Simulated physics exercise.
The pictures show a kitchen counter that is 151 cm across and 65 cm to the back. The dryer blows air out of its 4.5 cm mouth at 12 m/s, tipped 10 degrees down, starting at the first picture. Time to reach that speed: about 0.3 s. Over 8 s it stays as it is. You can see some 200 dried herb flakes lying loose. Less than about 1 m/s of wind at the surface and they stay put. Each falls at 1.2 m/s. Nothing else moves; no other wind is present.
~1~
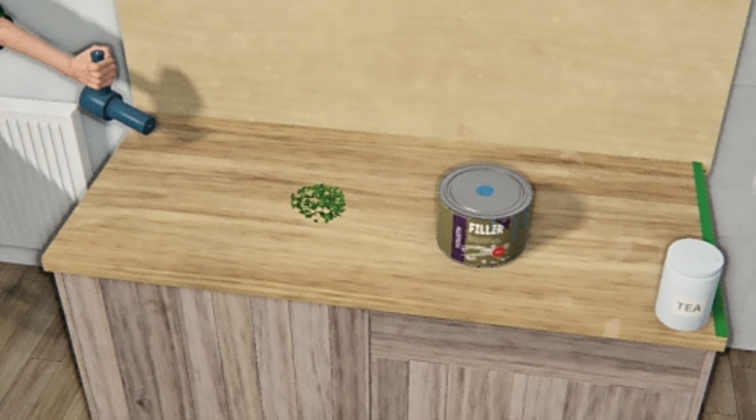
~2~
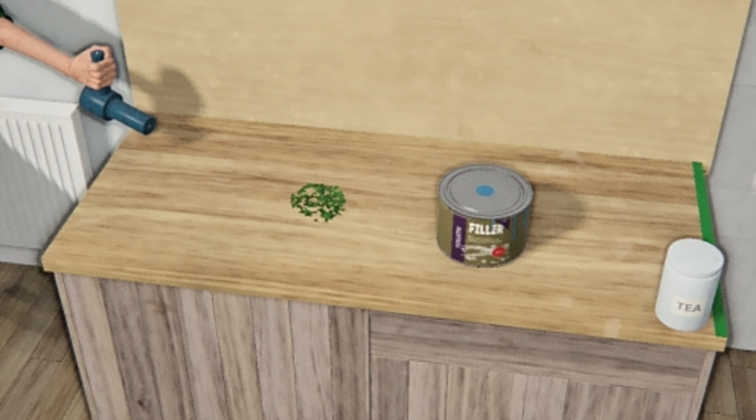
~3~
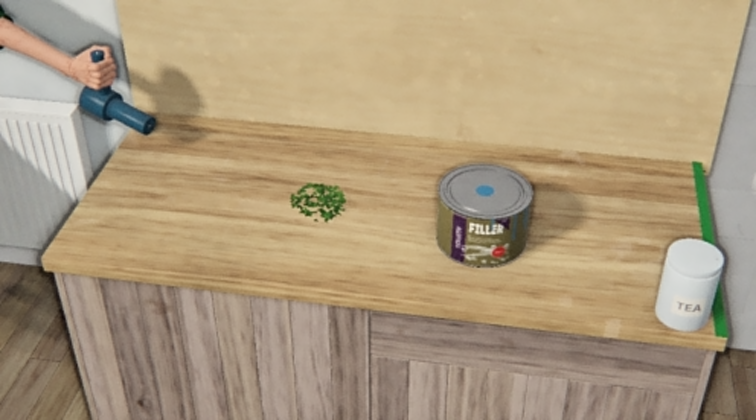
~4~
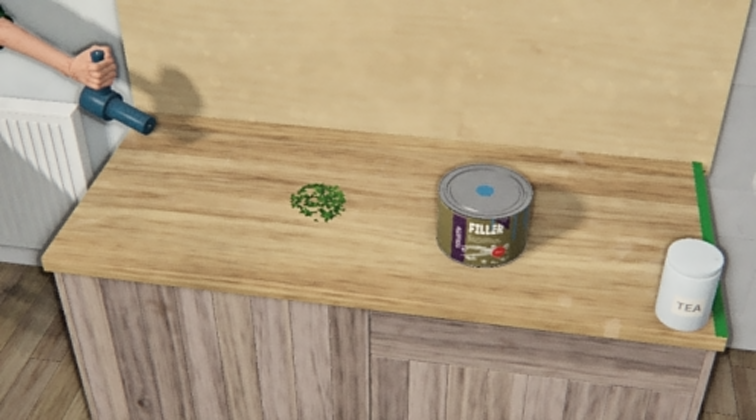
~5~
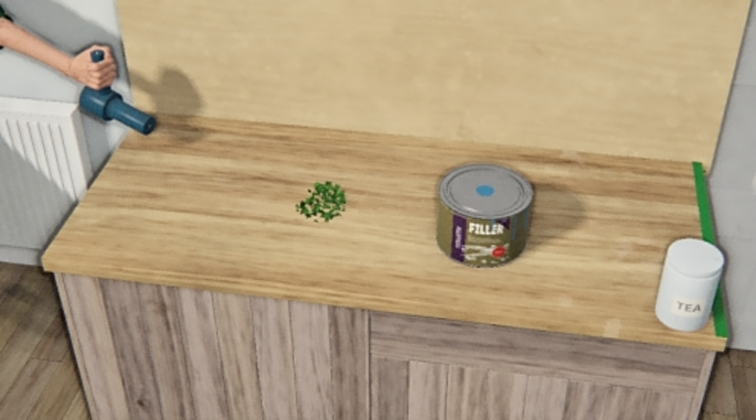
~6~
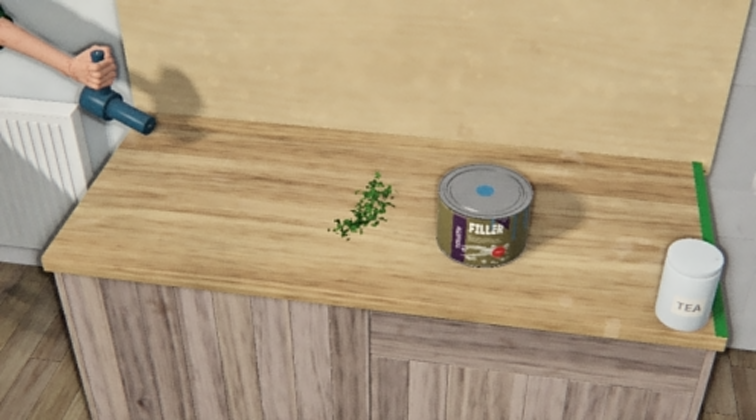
A wooden kitchen counter with a pale board behind it is seen from above and in front, the view staying fixed. A hand at the upper left holds a blue dryer pointed across the top, with green flakes near the middle, a large grey-lidded filler tin right of them, and a white tea jar by a green right edge. The flakes lie still at first, then shift right and spread into a slanting, curved band short of the tin.
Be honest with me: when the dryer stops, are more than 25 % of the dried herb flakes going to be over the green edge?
Yes, they are.
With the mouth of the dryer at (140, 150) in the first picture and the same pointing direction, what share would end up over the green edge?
Around 50 per cent would end up there.
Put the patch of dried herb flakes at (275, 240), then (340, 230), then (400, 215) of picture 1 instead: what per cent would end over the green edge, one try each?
0 %, 0 %, 70 %.
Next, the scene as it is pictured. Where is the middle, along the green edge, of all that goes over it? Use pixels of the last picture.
About (706, 192).
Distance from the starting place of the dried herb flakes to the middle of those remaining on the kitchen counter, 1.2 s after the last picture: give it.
I'd guess near 70 cm.
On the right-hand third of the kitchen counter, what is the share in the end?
Around 10 per cent.
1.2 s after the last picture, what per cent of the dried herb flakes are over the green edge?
I'd put it at some 3 %.
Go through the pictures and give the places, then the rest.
In the first picture, the middle of the dried herb flakes is near (320, 203), none has stirred yet and the mouth of the dryer is at (150, 126).
In the second picture, the middle of the dried herb flakes is near (320, 201), none has stirred yet and the green edge is centred on (714, 241).
In the third picture, the middle of the dried herb flakes is near (320, 201), none has stirred yet, the top of a large tin is at (485, 190) and the top of a jar is at (696, 255).
In the fourth picture, the middle of the dried herb flakes is near (320, 201) and none has stirred yet.
In the fifth picture, the middle of the dried herb flakes is near (322, 203), the farthest in sight from the dryer is at (339, 215) and about 20 % have left their places.
In the sixth picture, the middle of the dried herb flakes is near (366, 211), the farthest in sight from the dryer is at (386, 221) and all have left their places.
Then, 1.2 s after the last picture, 3 % are over the green edge; the middle of those still in play is near (607, 184); 44 % have settled or left.
Then, 2.2 s after the last picture, 22 % are over the green edge; the middle of those still in play is near (643, 174); 63 % have settled or left.
Then, 4.1 s after the last picture, 38 % are over the green edge; the middle of those still in play is near (653, 177); 80 % have settled or left.
Then, 7.7 s after the last picture, at the end, 44 % are over the green edge.
